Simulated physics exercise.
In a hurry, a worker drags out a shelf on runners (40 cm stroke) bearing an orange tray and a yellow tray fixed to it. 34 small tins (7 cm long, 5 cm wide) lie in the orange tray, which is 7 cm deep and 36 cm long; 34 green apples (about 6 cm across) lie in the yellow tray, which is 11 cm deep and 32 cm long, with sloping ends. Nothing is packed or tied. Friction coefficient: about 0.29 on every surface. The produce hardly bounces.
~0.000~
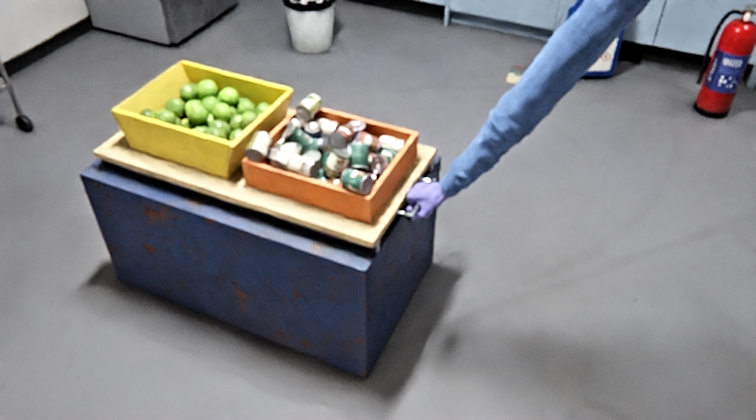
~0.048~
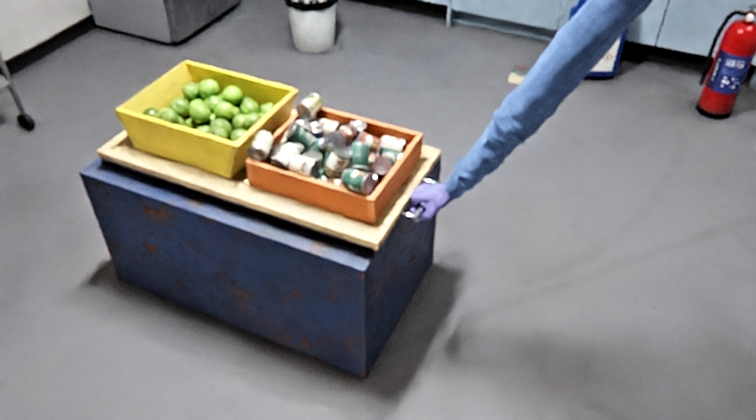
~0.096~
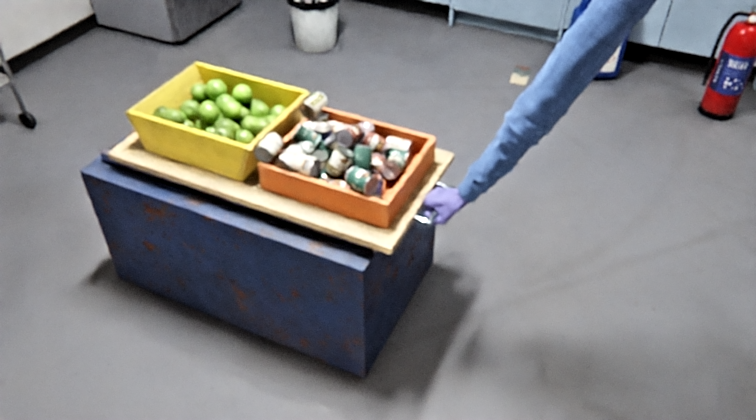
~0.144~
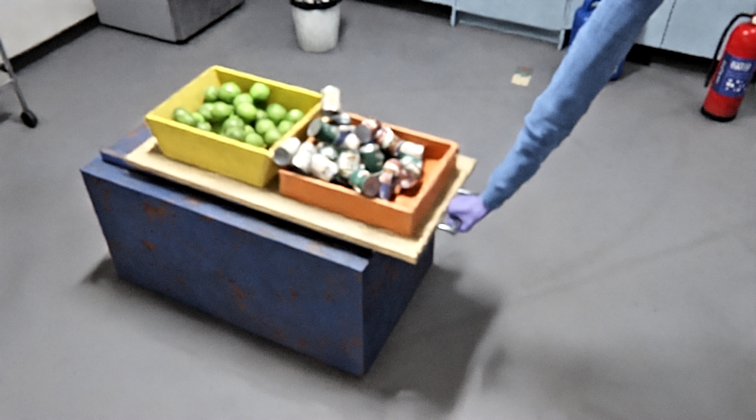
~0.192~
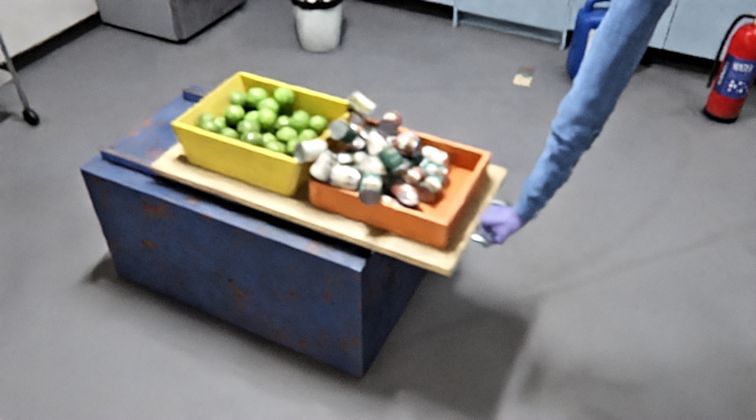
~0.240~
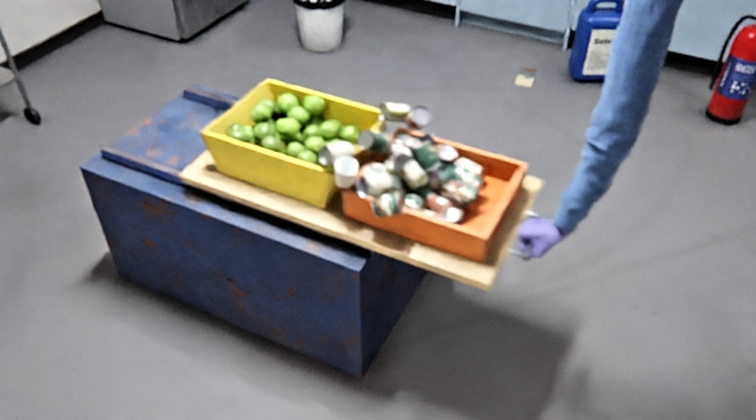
A wooden shelf holding a yellow tray of green apples and an orange tray of small tins slid out to the right across a blue chest, pulled by a purple-gloved hand, as the tins shifted.
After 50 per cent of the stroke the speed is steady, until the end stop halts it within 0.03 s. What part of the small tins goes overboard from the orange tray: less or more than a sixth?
More than a sixth of the small tins leave the orange tray.
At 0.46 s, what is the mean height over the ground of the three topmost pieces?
Roughly 74 cm.
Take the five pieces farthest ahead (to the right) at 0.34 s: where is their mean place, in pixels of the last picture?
At about (522, 211).
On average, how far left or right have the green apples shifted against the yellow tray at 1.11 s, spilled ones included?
Some 6 cm rightwards.
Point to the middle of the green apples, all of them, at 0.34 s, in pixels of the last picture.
At about (331, 150).
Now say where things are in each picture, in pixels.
In the first picture (each is followed by its nearest rim corner in this view), orange tray, (366, 196); yellow tray, (230, 143); drawn out 0 cm; none out.
In the second picture, orange tray, (370, 198); yellow tray, (234, 144); drawn out 1 cm.
In the third picture, orange tray, (384, 202); yellow tray, (246, 147); drawn out 5 cm.
In the fourth picture, orange tray, (408, 210); yellow tray, (267, 153); drawn out 12 cm.
In the fifth picture, orange tray, (442, 222); yellow tray, (297, 162); drawn out 22 cm; 2 out, the lowest tin at (361, 106).
In the sixth picture, orange tray, (482, 235); yellow tray, (332, 173); drawn out 32 cm; 3 out, the lowest tin at (389, 205).
After 0.26 s, end of travel.
After 0.34 s, orange tray 30 in, 4 out and yellow tray 34 in, 0 out.
After 0.46 s, orange tray 26 in, 8 out and yellow tray 33 in, 1 out.
After 0.68 s, orange tray 24 in, 10 out and yellow tray 32 in, 2 out.
Outcome (at 1.11 s), orange tray 23 in, 11 out and yellow tray 32 in, 2 out. Asked share, 11 of 34, 32 per cent.
